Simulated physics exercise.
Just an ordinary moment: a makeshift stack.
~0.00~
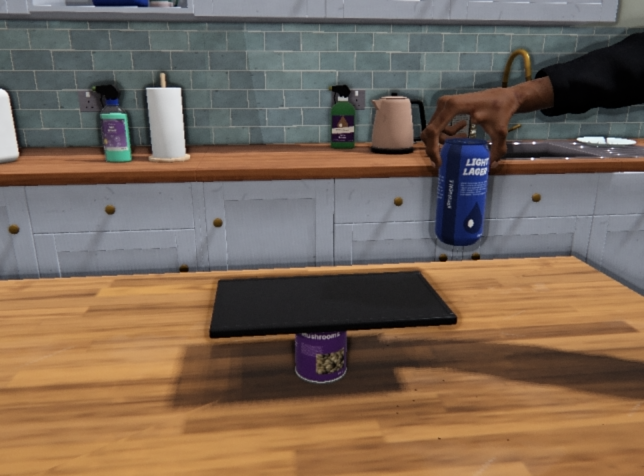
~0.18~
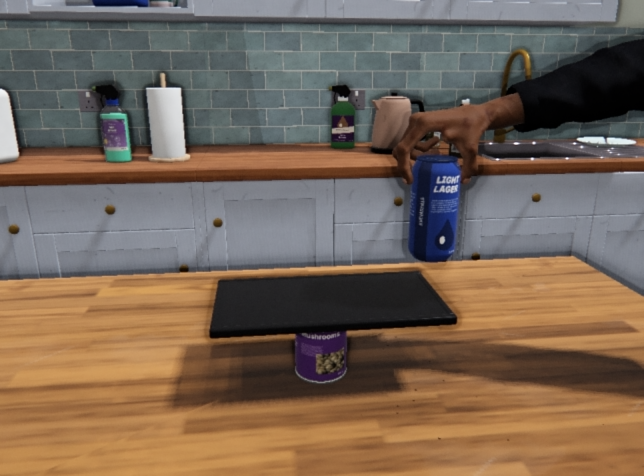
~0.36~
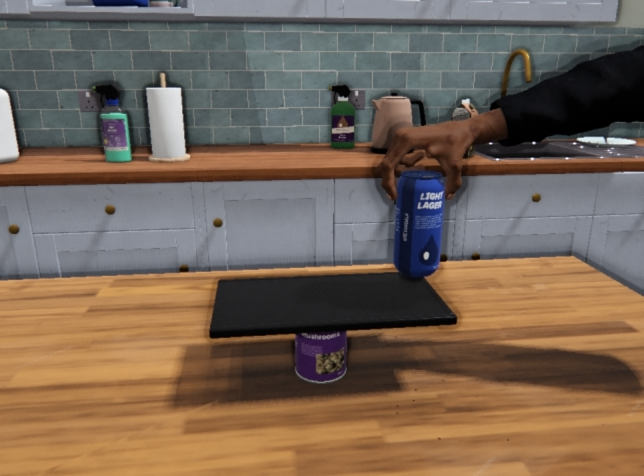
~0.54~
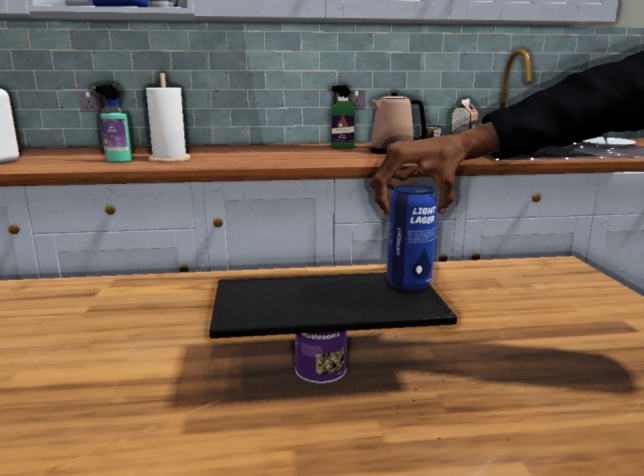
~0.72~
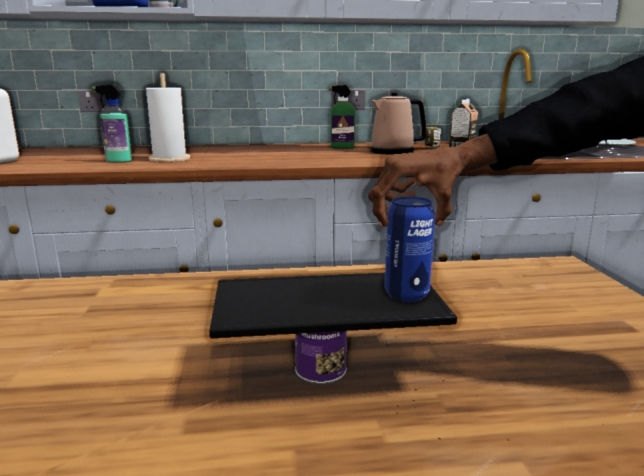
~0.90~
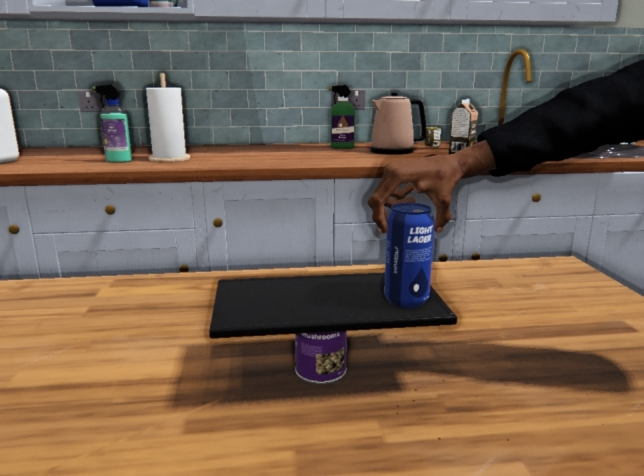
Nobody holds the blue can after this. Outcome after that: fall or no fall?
Fall.
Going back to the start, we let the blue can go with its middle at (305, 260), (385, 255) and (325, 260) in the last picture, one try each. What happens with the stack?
Try one: Stable; try two: Collapse; try three: Stable.
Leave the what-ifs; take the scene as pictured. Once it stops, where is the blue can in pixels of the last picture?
End position: Approximately (479, 344).
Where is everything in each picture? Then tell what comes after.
The first picture shows still above its spot; blue can (462, 193); purple tin (321, 338).
The second picture shows still above its spot; blue can (434, 209); purple tin (321, 338).
The third picture shows still above its spot; blue can (418, 224); purple tin (321, 338).
The fourth picture shows still above its spot; blue can (412, 238); purple tin (321, 338).
The fifth picture shows still above its spot; blue can (409, 249); purple tin (321, 338).
The sixth picture shows set down, still held; blue can (409, 256); purple tin (321, 338).
Around 1.20 s, blue can now fallen; black lid rocked 48° from its first pose.
Around 1.30 s, black lid rocked 57° from its first pose.
Around 1.80 s, black lid rocked 40° from its first pose.
Finally (3.5 s), fallen, blue can; down or leaning hard in the stack, black lid; purple tin still in place. Final places as the last picture's camera would see them, blue can near (478, 343). The stack comes apart.
